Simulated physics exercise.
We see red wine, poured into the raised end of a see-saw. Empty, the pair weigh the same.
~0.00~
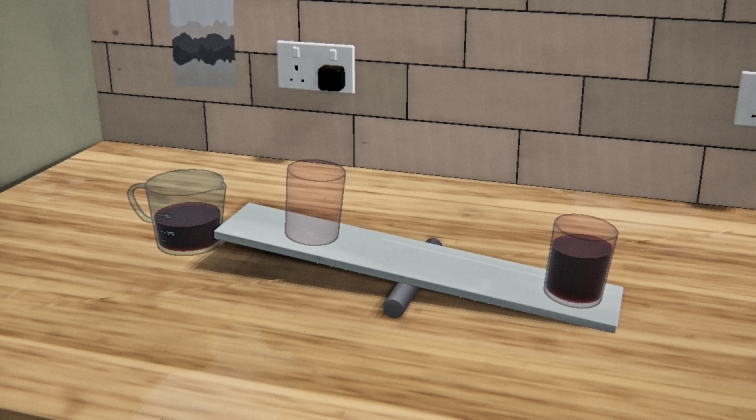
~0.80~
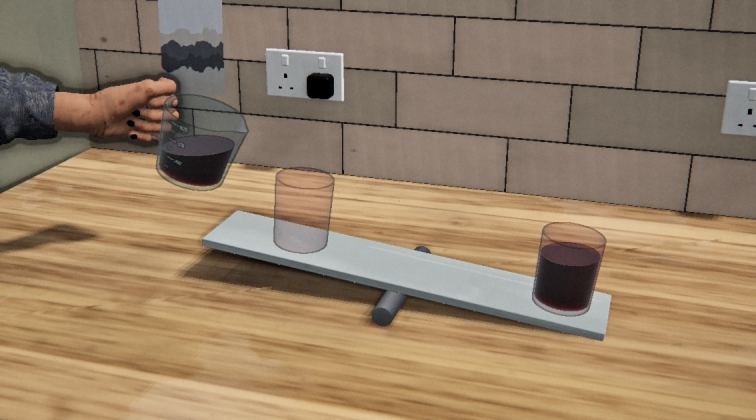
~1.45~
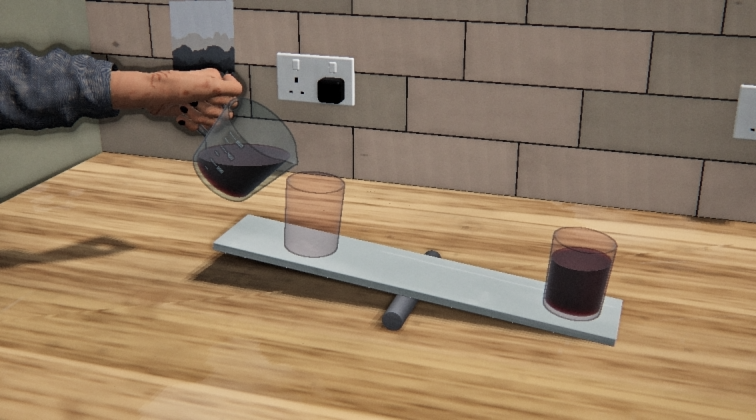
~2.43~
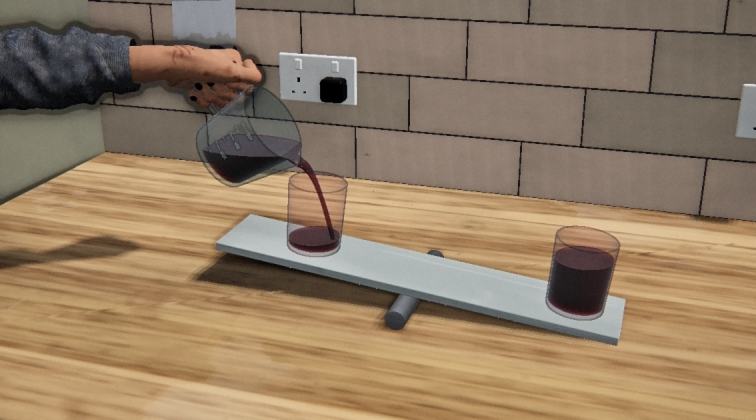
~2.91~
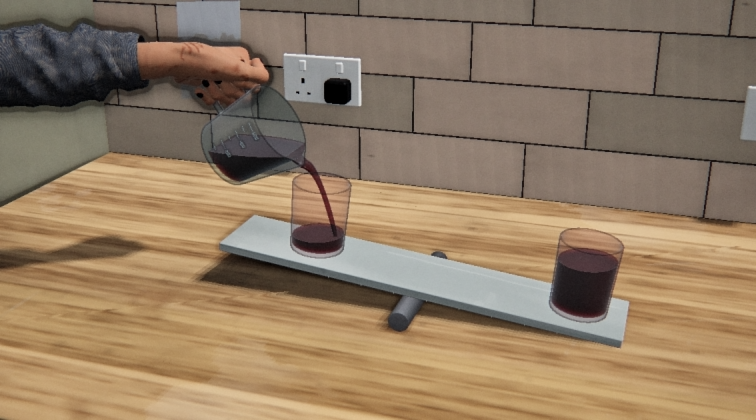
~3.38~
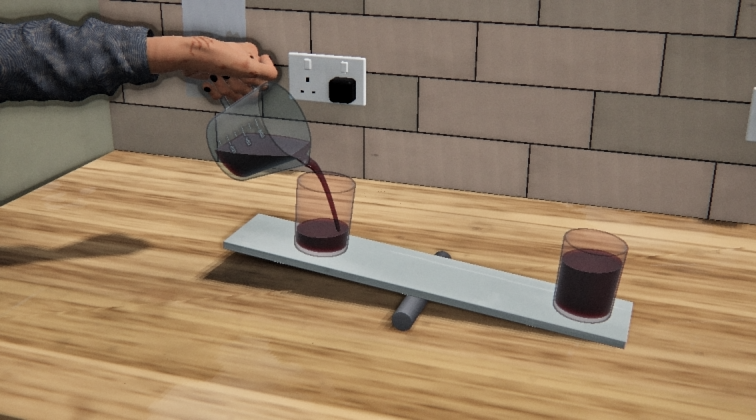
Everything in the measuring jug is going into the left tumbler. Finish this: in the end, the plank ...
In the end, the plank has not moved.
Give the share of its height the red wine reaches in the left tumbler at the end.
Roughly 75 per cent of the height.
After 5.2 s, the left tumbler is about half full; the plank leans as before.
After 6.7 s, the left tumbler is about two thirds full; the plank leans as before.
After 8.5 s, the left tumbler is about three quarters full; the plank leans as before.
